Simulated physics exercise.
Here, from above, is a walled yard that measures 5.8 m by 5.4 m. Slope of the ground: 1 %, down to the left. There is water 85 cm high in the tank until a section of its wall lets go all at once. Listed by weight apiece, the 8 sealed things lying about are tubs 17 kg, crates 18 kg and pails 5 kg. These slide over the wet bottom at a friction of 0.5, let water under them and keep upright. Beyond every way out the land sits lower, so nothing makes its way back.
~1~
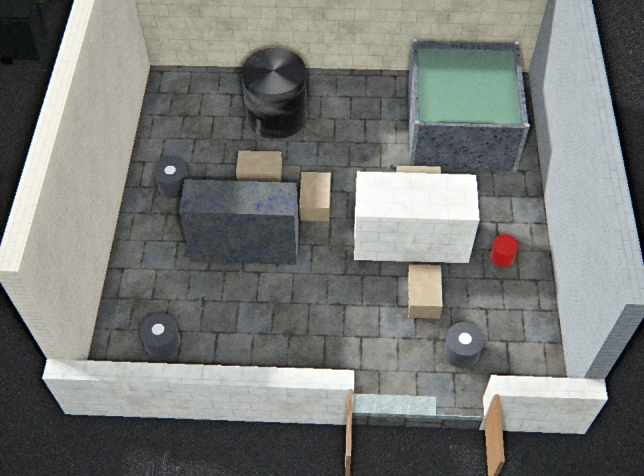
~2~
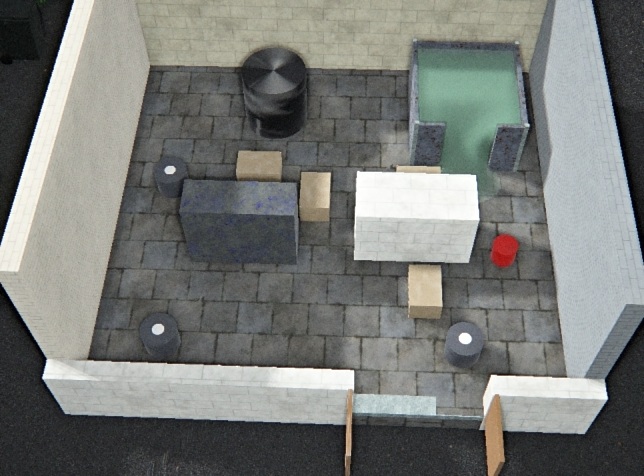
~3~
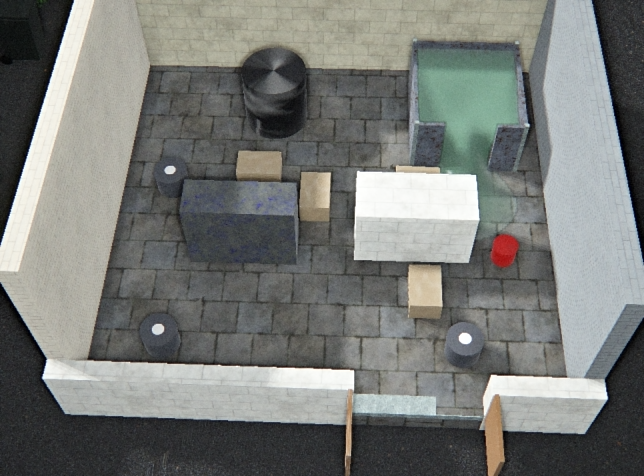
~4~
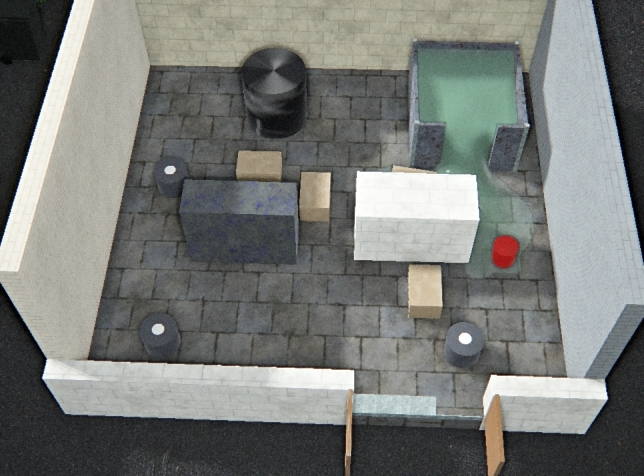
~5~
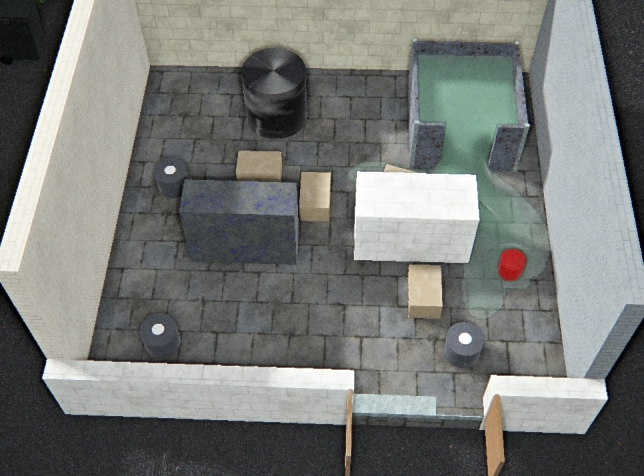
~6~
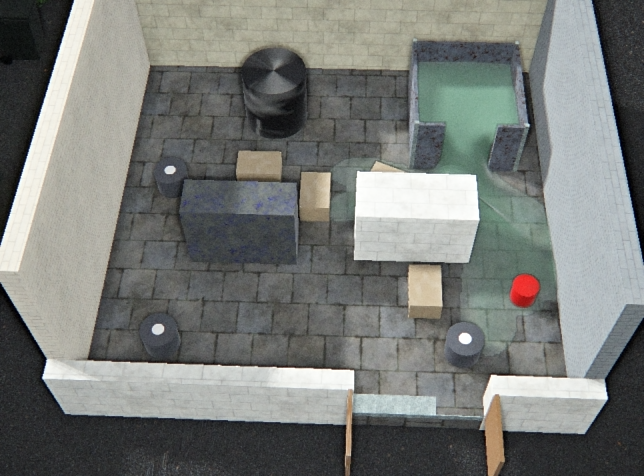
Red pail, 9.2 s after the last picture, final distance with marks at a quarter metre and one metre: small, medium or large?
Large.
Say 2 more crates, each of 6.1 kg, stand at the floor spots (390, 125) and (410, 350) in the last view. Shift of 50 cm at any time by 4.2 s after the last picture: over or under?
So it goes behind the line, then across the line.
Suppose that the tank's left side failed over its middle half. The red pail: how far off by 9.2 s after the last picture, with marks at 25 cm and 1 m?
Result: The red pail remains where it was.
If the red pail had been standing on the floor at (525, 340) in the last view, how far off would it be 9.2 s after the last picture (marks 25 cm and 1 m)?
As it turns out, it is swept away.
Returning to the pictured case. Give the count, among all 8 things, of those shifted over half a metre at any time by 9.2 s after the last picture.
By my tally, 7.
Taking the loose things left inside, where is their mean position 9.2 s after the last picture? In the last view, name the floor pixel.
It works out to somewhere near (255, 208) on the floor.
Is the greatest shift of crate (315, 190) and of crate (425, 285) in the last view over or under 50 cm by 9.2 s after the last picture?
In turn: More, short of it.
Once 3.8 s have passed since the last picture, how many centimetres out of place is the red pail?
Shift by then: About 350 cm.
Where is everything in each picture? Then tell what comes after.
In the first frame, the red pail at (506, 245) rests on the ground; water covers 2.1 m2; 0 of 8 have shifted.
In the second frame, the red pail at (506, 245) rests on the ground; 2.6 m2 under water; 0 of 8 have shifted.
In the third frame, the red pail at (506, 245), on the bottom; water covers 3.2 m2; 0 of 8 have shifted.
In the fourth frame, the red pail at (507, 246), on the bottom; 3.9 m2 under water; 1 of 8 have shifted.
In the fifth frame, the red pail at (514, 260), on the bottom, 24 cm from its start; 5.0 m2 under water; 2 of 8 have shifted.
In the sixth frame, the red pail at (527, 286) rests on the ground, 64 cm from its start; 6.2 m2 under water; 2 of 8 have shifted.
Then, 1.2 s after the last picture the red pail is near (515, 354), 1.7 m from its start, afloat; 0 of 8 are out; 2 afloat.
Then, 3.8 s after the last picture the red pail is near (246, 319), 3.5 m from its start, aground; 0 of 8 are out; 2 afloat.
Then, 6.2 s after the last picture the red pail is near (221, 303), 3.7 m from its start, afloat; 0 of 8 are out; 2 afloat.
Then, 9.2 s after the last picture the red pail is near (265, 318), 3.2 m from its start, aground; 0 of 8 are out; 2 afloat.
